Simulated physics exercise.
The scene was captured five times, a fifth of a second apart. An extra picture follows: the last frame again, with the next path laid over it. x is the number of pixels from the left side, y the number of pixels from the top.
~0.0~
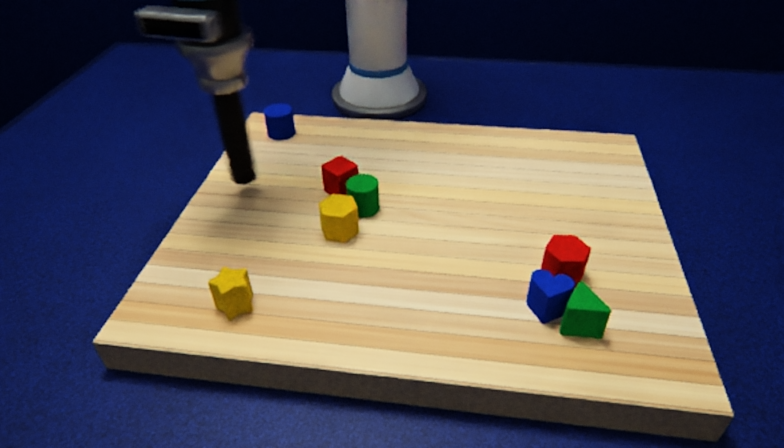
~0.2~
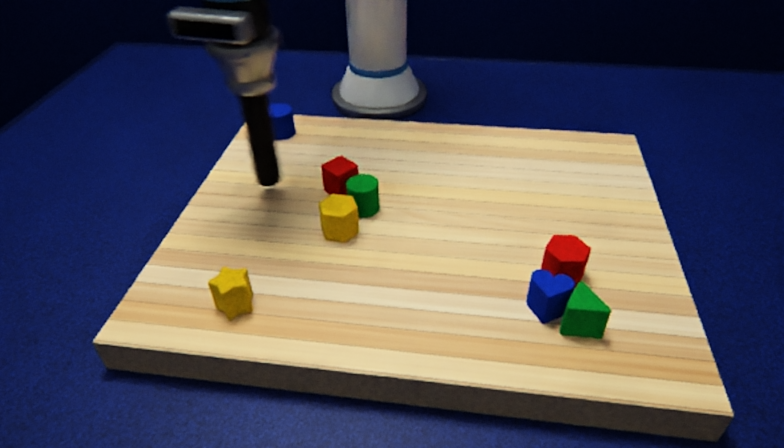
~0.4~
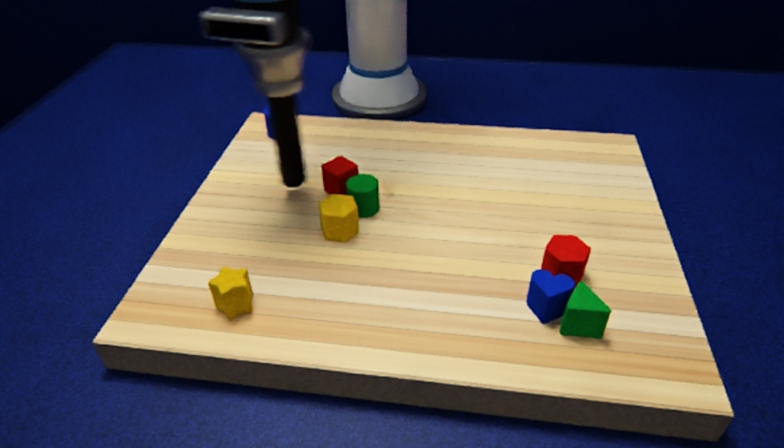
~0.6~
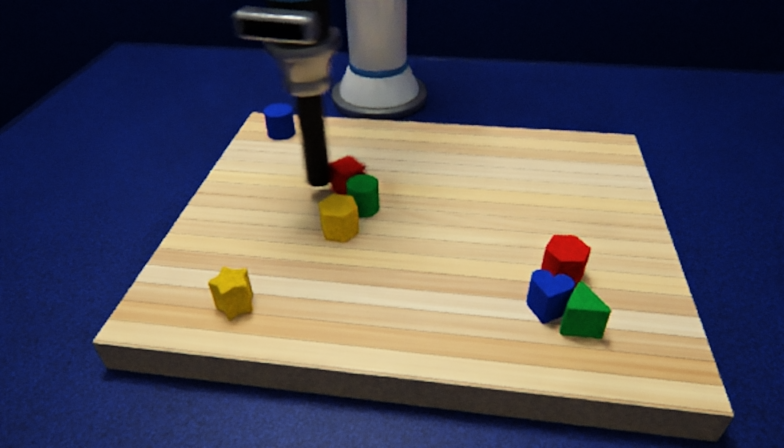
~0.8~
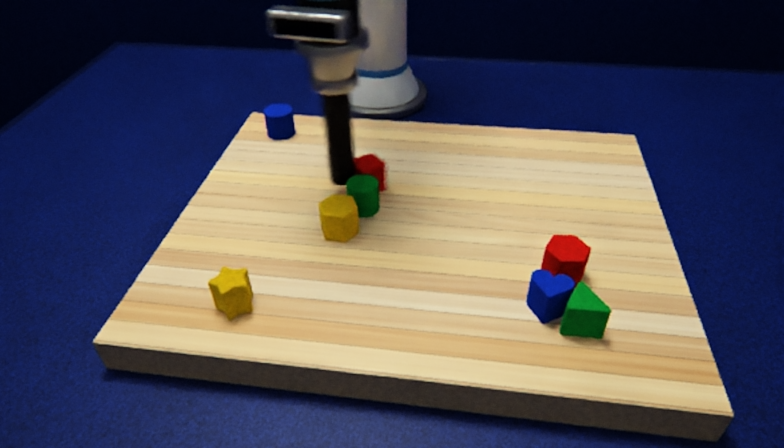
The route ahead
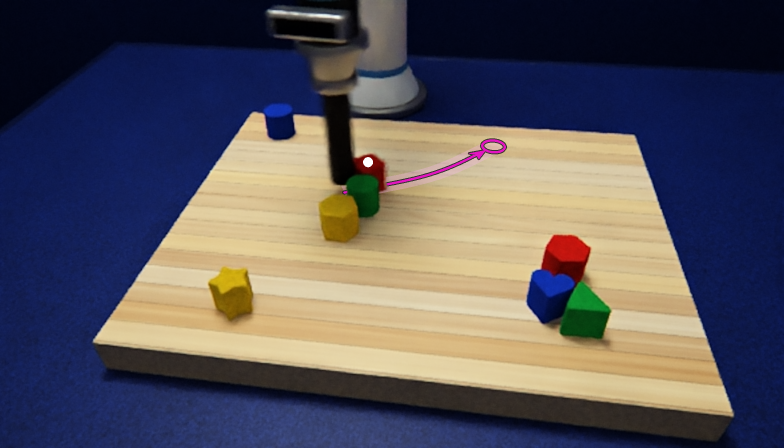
A black tool moves right across the board and pushes the red block rightward.
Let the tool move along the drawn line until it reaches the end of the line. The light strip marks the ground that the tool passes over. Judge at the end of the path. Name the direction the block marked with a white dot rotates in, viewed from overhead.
From above, clockwise.
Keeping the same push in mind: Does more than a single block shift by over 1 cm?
No, it doesn't check out.
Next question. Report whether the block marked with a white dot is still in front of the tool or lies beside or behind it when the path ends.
Slid off.
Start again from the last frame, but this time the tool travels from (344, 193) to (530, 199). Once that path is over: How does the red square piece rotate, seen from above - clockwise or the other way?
Its rotation is counterclockwise.
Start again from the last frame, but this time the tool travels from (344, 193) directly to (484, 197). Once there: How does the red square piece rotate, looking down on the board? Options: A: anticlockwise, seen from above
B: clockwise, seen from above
I'll go with A - anticlockwise, seen from above.
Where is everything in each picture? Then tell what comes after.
In the first frame, tool's lower end (245, 179); green circle (362, 183); red square piece (339, 165).
In the second frame, tool (269, 181); blocks still.
In the third frame, tool (294, 181); blocks still.
In the fourth frame, tool (319, 181); red square piece (347, 164).
In the fifth frame, tool (343, 180); green circle (362, 183); red square piece (368, 162).
Drawn move, from (344, 193) by way of (429, 175) to (493, 146); the dot is on the red square piece.
On the path given first. One third of the way, tool (404, 168); red square piece (429, 154), turned 25° clockwise.
Two thirds of the way, tool (454, 153); red square piece (480, 147), turned 70° clockwise.
At the end, tool (495, 134); green circle still; red square piece (486, 146), turned 85° clockwise.
